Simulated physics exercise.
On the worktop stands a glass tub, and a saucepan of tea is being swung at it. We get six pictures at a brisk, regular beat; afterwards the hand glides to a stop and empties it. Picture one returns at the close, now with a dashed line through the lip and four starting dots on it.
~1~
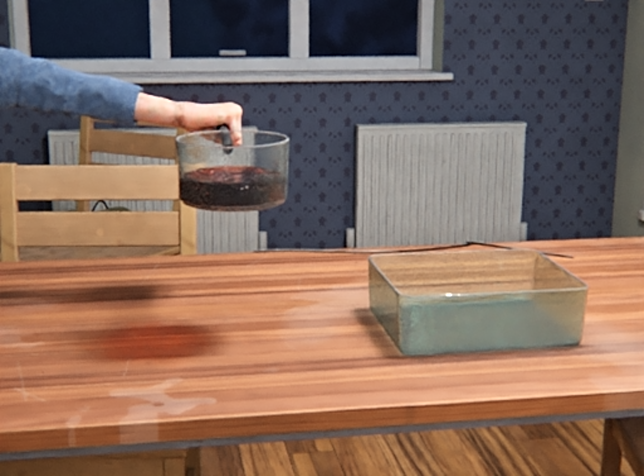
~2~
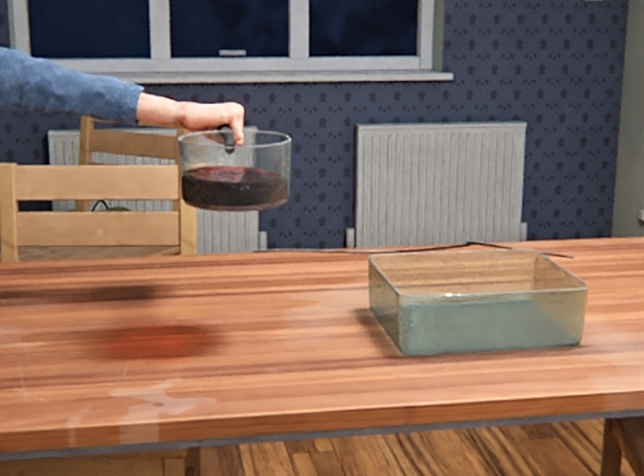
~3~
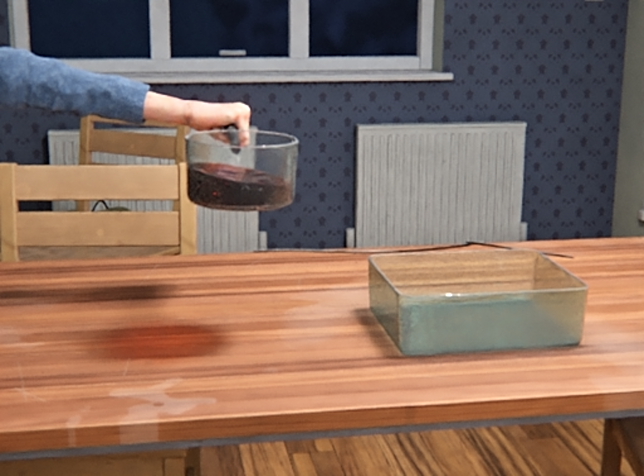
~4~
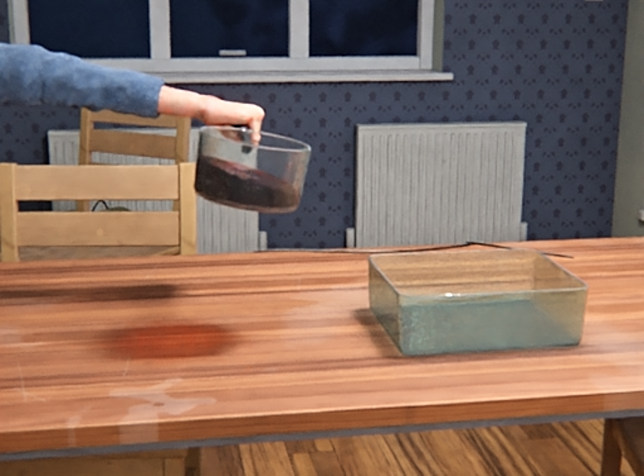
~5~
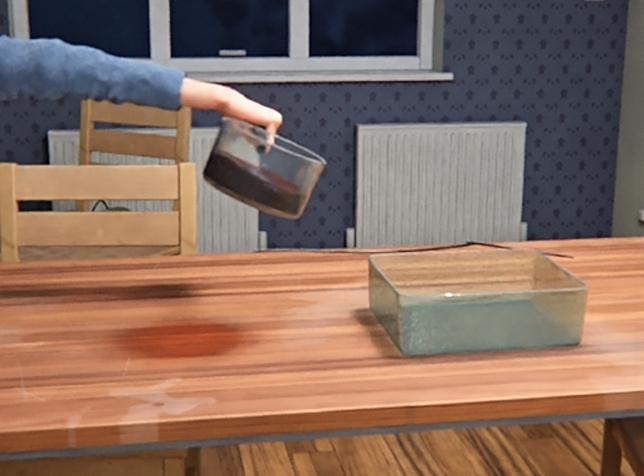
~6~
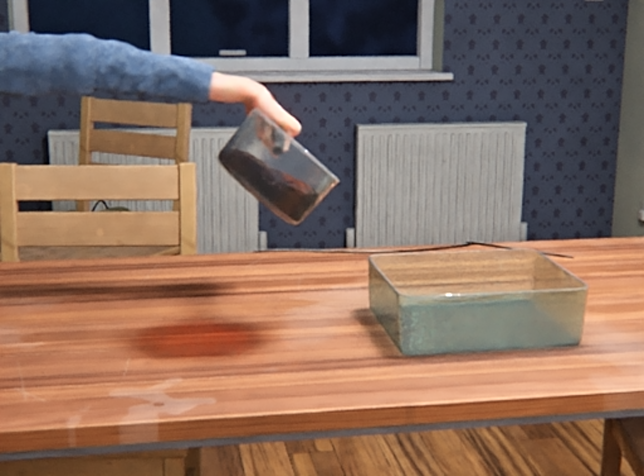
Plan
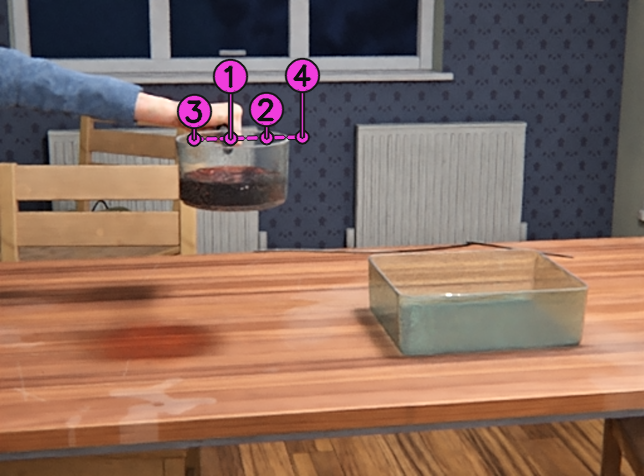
A hand in a blue sleeve, reaching in from the left, holds a clear glass pan of dark reddish-brown tea above a striped wooden worktop, seen from the front by a still camera. A rectangular glass tub of pale blue-green liquid stands at right, with wooden chairs, white radiators and dark patterned wallpaper behind. The pan stays upright at first, then moves right and tilts steadily rightward, more steeply, its tea shifting toward the lower side.
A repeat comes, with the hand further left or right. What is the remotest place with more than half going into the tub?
It is 2.
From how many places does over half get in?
Two of the four.
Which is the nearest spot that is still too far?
It is 1.
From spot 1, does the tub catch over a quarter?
No, less.
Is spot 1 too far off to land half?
Yes.
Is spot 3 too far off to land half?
Yes.
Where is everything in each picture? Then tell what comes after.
Upright, lip at (286, 137); tub from (398, 354) to (581, 344); nothing has left yet.
Upright, lip at (288, 137); nothing has left yet.
Upright, lip at (295, 138); nothing has left yet.
Tipped about 10°, lip at (308, 146); nothing has left yet.
Tipped about 24°, lip at (323, 160); nothing has left yet.
Tipped about 41°, lip at (336, 178); nothing has left yet.
On the marked copy, 1 at (230, 138); 2 at (266, 137); 3 at (194, 139); 4 at (302, 137).
For spot 1, about 16 % lands in the tub, 81 % falls short and 3 % goes beside or beyond.
For spot 2, about 74 % lands in the tub, 7 % falls short and 19 % goes beside or beyond.
For spot 3, about 0 % lands in the tub, 98 % falls short.
For spot 4, about 71 % lands in the tub, 4 % falls short and 25 % goes beside or beyond.
